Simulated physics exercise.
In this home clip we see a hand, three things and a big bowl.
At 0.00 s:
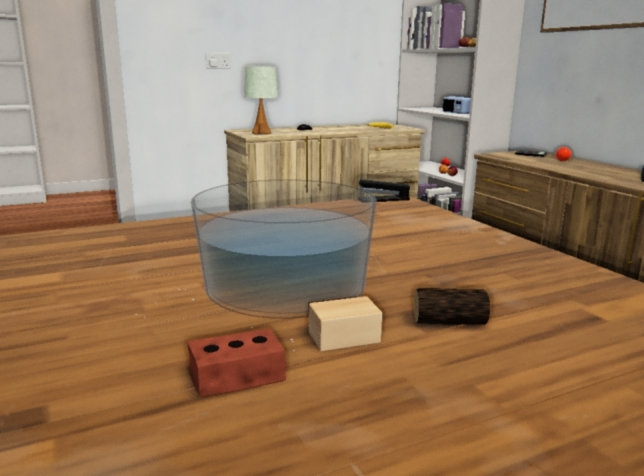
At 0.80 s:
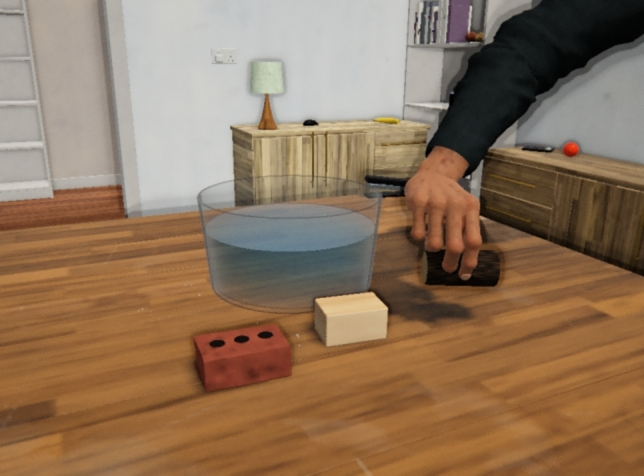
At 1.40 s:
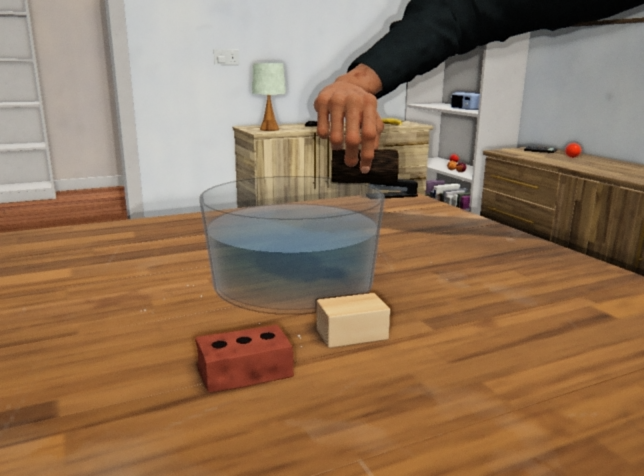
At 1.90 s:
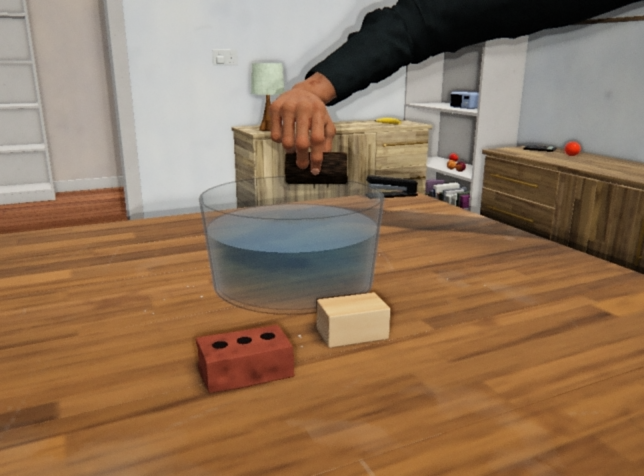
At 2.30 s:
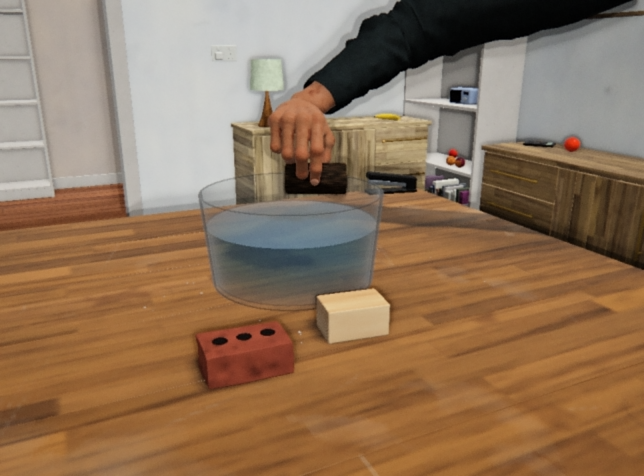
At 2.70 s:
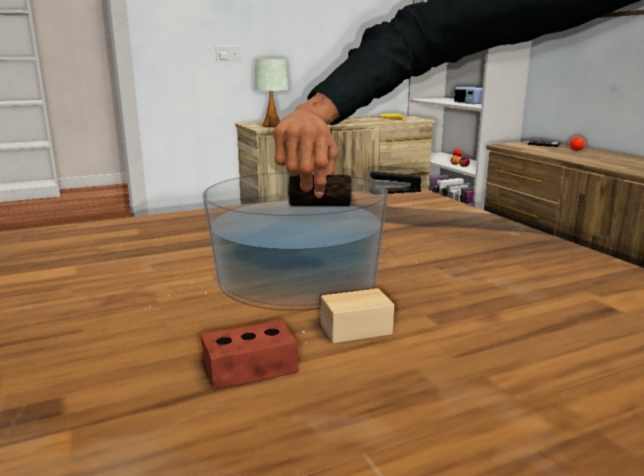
A hand picked up the dark piece of branch from the right of a brick and a wooden block, carried it left over the big bowl of water, and lowered it to just above the surface.
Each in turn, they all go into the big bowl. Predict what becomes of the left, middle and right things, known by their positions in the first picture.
My prediction: The left one drops to the bottom, the middle one remains on top, the right one remains on top.
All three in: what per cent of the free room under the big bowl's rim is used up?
Share taken: Around 18 per cent.
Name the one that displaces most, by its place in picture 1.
It's the leftmost item.
Around 4.0 s, the piece of branch bobs at the top.
Around 8.0 s, the wooden block bobs at the top.
Around 12.0 s, the piece of brick ends at the bottom; afloat, wooden block and piece of branch.
